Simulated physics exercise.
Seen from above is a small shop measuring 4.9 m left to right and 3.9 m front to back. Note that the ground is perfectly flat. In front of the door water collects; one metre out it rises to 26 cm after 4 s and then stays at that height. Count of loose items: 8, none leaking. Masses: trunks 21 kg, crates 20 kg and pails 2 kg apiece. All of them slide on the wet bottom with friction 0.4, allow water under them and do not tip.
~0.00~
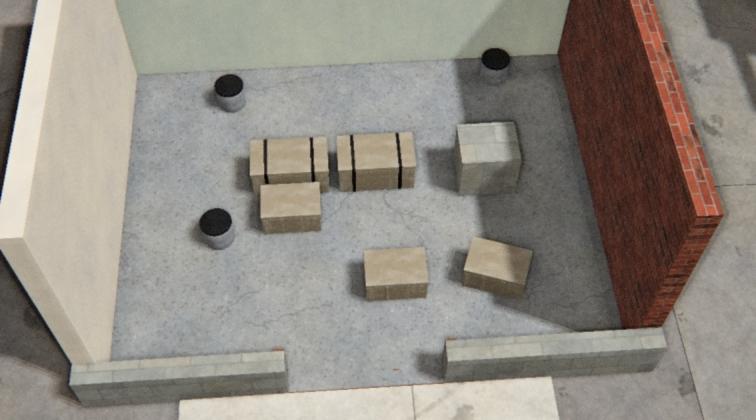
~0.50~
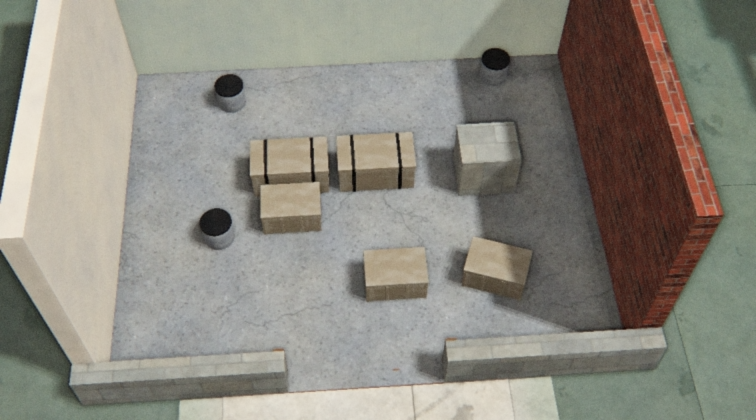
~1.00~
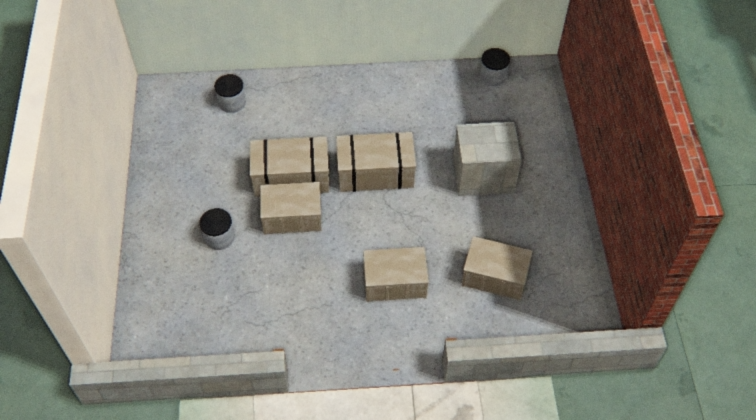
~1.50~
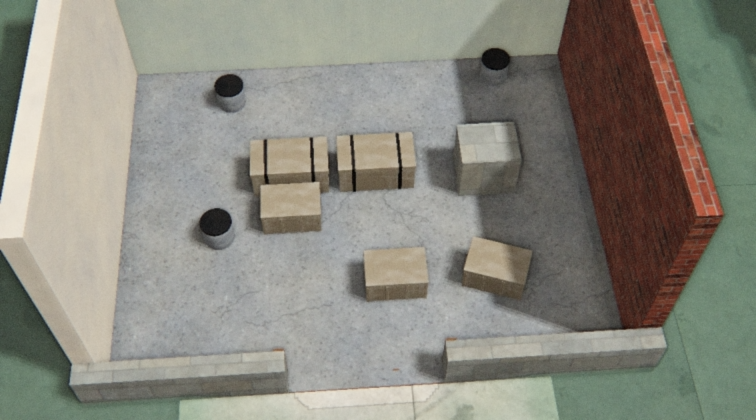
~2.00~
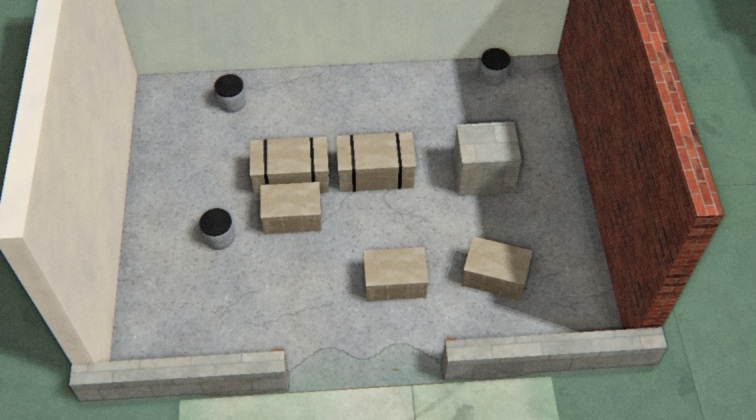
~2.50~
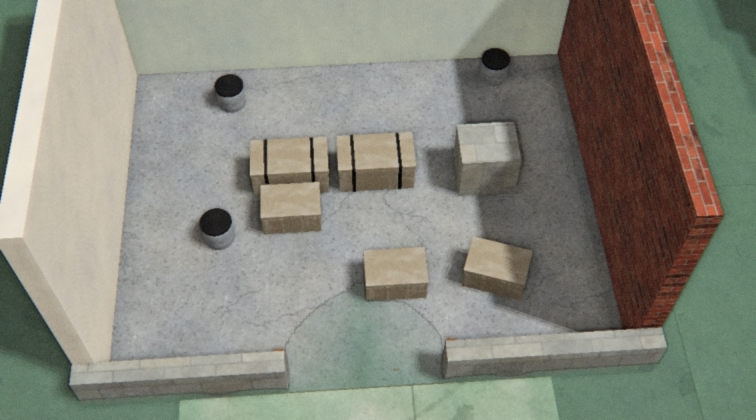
Greenish water covers the ground outside, then spreads through the doorway onto the shop floor.
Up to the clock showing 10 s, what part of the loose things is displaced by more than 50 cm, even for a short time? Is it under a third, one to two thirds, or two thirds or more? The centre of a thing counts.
Two in three or more.
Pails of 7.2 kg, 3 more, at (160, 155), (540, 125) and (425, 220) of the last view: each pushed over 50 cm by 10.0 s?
Result, in listed order: Exceeded / exceeded / exceeded.
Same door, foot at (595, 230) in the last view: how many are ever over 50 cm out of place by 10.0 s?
That gives 6 of them.
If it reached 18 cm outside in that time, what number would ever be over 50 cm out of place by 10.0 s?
The count would be 7.
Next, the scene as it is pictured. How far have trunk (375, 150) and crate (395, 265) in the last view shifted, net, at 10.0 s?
Shifts: 200 cm / 200 cm.
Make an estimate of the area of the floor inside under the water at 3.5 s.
Wet area: Approx. 3.0 m2.
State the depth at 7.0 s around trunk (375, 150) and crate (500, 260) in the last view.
Roughly 10 and 4 cm.
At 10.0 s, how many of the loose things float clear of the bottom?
At that time the total is 7.
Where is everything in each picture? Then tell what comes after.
In the first picture, a trunk at (289, 156), on the bottom; a crate at (290, 200) rests on the ground; water covers 0.0 m2; 0 of 8 have shifted.
In the second picture, a trunk at (289, 156) rests on the ground; a crate at (290, 200) rests on the ground; water covers 0.0 m2; 0 of 8 have shifted.
In the third picture, a trunk at (289, 156), on the bottom; a crate at (290, 200), on the bottom; 0.0 m2 under water; 0 of 8 have shifted.
In the fourth picture, a trunk at (289, 156) rests on the ground; a crate at (290, 200), on the bottom; water covers 0.0 m2; 0 of 8 have shifted.
In the fifth picture, a trunk at (289, 156), on the bottom; a crate at (290, 200), on the bottom; water covers 0.2 m2; 0 of 8 have shifted.
In the sixth picture, a trunk at (289, 156) rests on the ground; a crate at (290, 200) rests on the ground; water covers 0.9 m2; 0 of 8 have shifted.
After 3.5 s 0 of 8 are over 50 cm from their spots; 0 afloat.
After 4.5 s 2 of 8 are over 50 cm from their spots; 0 afloat.
After 7.0 s 6 of 8 are over 50 cm from their spots; 5 afloat.
After 10.0 s 7 of 8 are over 50 cm from their spots, and 7 have been at some point; 7 afloat.
